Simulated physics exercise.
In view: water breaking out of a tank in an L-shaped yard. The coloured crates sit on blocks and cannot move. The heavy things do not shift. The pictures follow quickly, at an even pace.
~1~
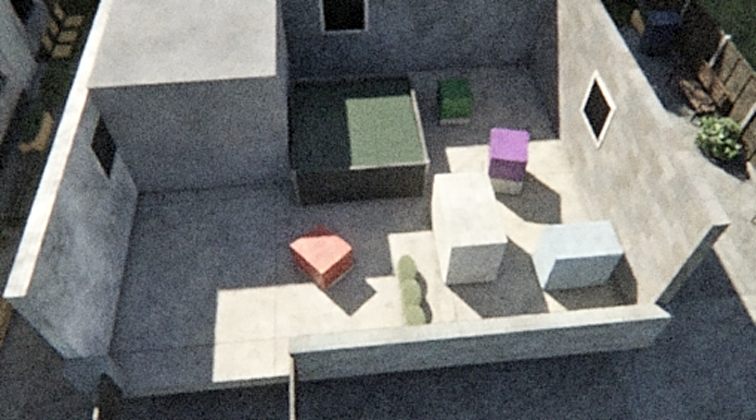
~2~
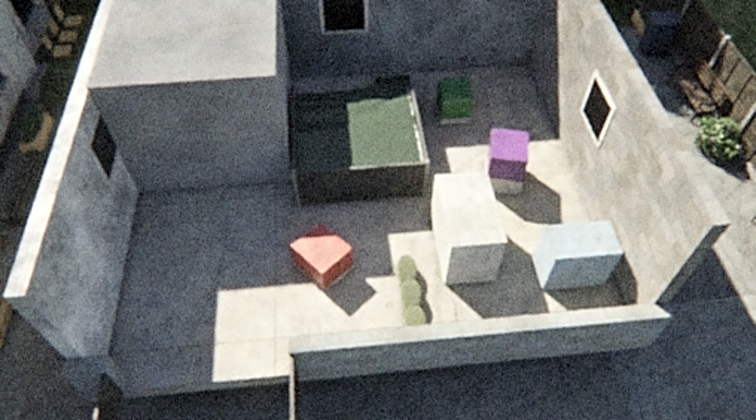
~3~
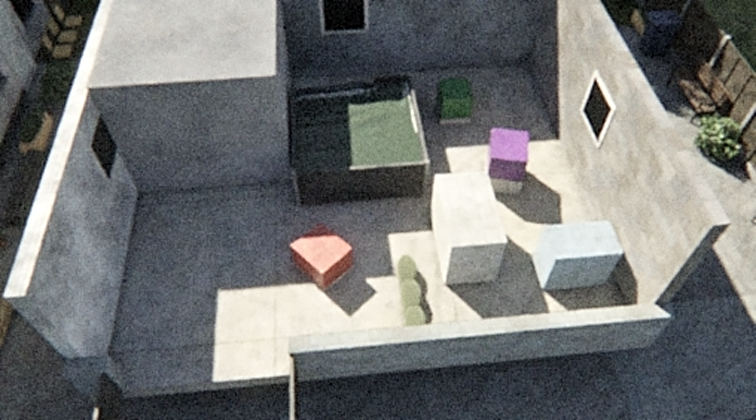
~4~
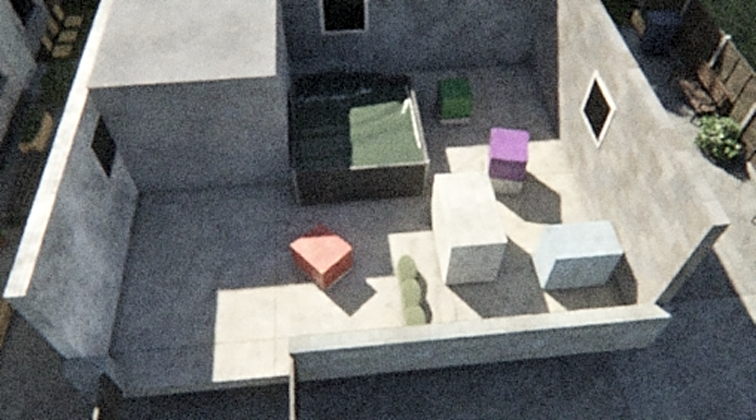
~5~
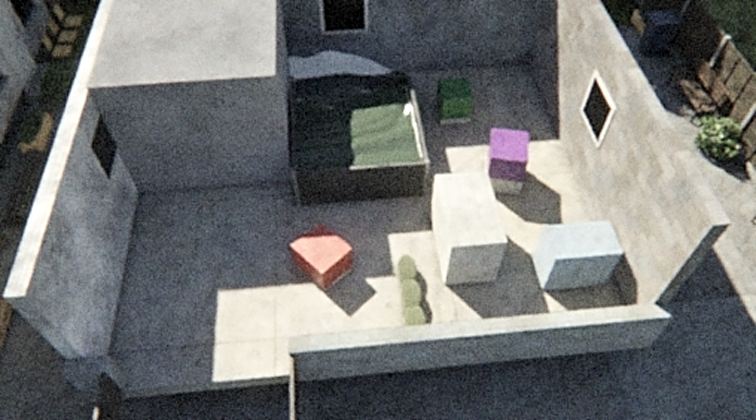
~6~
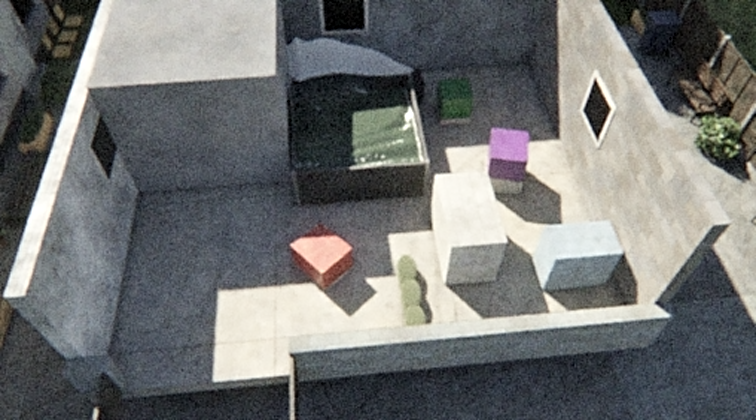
A walled, L-shaped concrete yard is seen from high above, with the camera still. An open tank of dark green water stands at the back near a grey block, with green and purple boxes to its right, and a red block, round bushes and white and pale blue boxes nearer. The tank's water ripples and sinks slightly as water pours out its far side, spreading in a pale sheet by the back wall.
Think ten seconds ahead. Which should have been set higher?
One by one: The purple crate stays dry; the green crate gets wet; the red crate gets wet.
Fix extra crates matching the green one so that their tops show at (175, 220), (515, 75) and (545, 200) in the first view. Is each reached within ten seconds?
In that order: Escapes it, gets wet, gets wet.
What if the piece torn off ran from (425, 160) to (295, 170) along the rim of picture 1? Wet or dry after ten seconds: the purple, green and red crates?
The purple one is spared, the green one escapes it, the red one ends up wet.
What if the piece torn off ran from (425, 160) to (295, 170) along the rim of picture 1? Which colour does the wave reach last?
It is the crate marked green.
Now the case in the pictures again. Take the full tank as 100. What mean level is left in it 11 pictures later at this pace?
Roughly 52 per cent.
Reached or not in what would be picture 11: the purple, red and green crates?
Purple still dry, red no, green reached.
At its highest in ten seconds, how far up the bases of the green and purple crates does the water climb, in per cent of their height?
About 230 and 60 per cent.
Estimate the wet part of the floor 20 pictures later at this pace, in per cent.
Roughly 40 per cent.
A moment on, water covers 10 % of the floor; the purple crate not reached, the green crate water round its plinth, the red crate not reached.
Next, water covers 25 % of the floor; the purple crate not reached, the green crate water round its plinth, the red crate water round its plinth.
Then, water covers 40 % of the floor; the purple crate water round its plinth, the green crate water round its plinth, the red crate water round its plinth.
Later, water covers 55 % of the floor; the purple crate water round its plinth, the green crate water round its plinth, the red crate water round its plinth.
In the end, water covers 75 % of the floor; the purple crate stayed above the water, the green crate was topped, the red crate was topped.
